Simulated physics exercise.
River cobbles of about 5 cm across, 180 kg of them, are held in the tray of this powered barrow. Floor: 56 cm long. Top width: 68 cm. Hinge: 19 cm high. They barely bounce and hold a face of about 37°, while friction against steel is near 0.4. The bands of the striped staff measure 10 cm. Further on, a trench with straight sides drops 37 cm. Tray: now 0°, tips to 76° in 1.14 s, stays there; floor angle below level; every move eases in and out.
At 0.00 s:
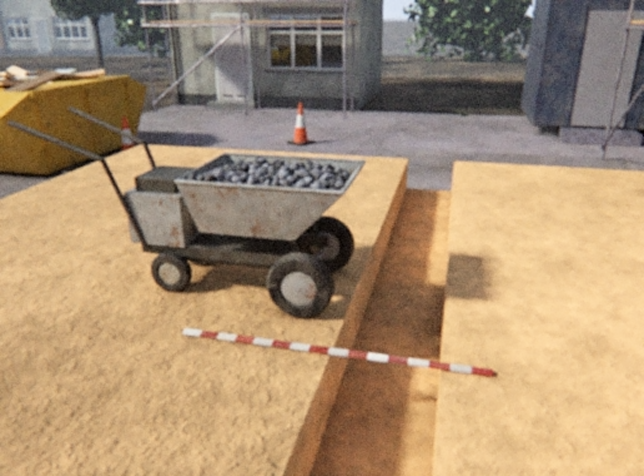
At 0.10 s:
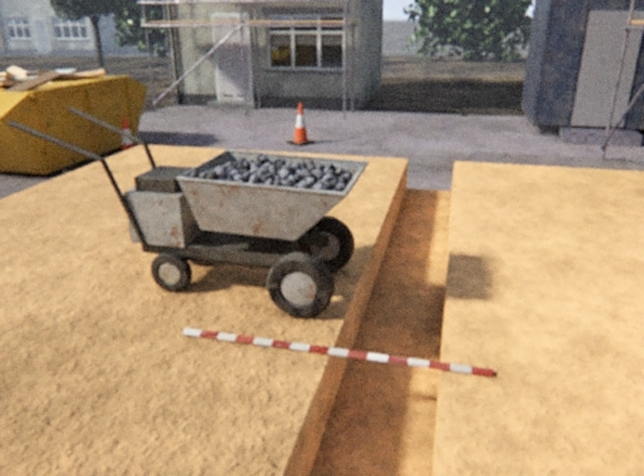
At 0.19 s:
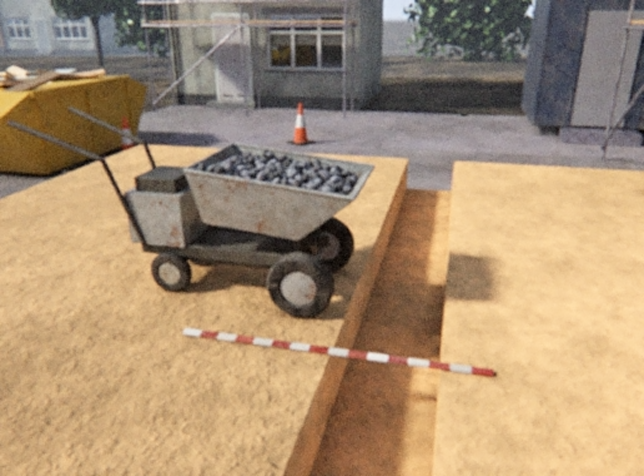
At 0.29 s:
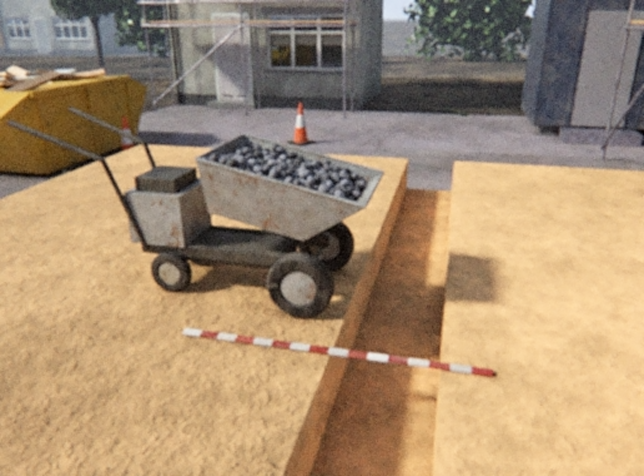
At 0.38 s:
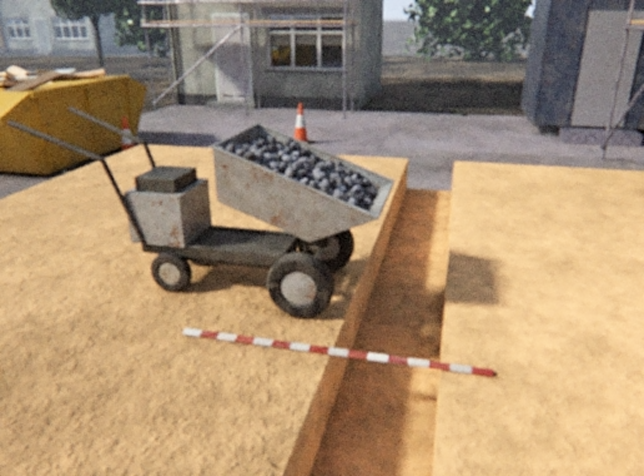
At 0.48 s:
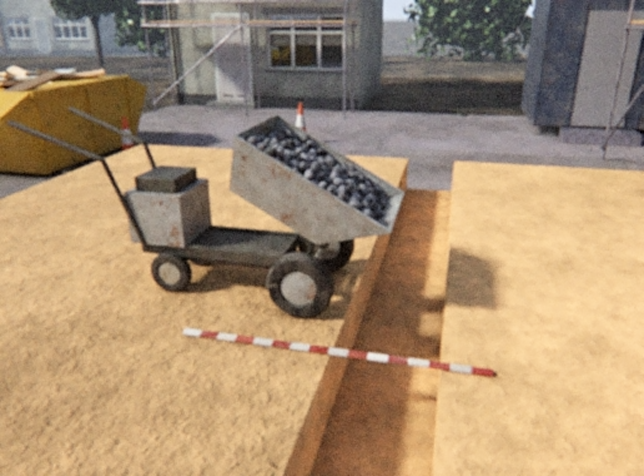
A powered barrow stands beside a trench as its tray of cobbles tilts steeply rightward.
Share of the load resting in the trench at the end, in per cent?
56 per cent.
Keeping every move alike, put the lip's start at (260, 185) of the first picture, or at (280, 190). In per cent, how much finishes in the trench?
The first gives about 100 percent and the second about 100 percent.
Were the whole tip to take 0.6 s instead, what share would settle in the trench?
About 40 percent, I'd say.
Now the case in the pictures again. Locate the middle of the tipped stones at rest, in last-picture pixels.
(437, 340).
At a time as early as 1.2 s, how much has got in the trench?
25 per cent, give or take.
After 0.9 s the floor is at 65°; 99 % in the tray, 1 % in the trench; the foremost stones are at (428, 276).
After 1.2 s the floor is at 76°; 41 % in the tray, 27 % in the trench, 32 % past the trench; the foremost stones are at (533, 314).
After 1.6 s the floor is at 76°; 8 % in the tray, 47 % in the trench, 45 % past the trench; the foremost stones are at (634, 322).
After 3.5 s the floor is at 76°; 0 % in the tray, 56 % in the trench, 44 % past the trench; the foremost stones are past the picture's edge.
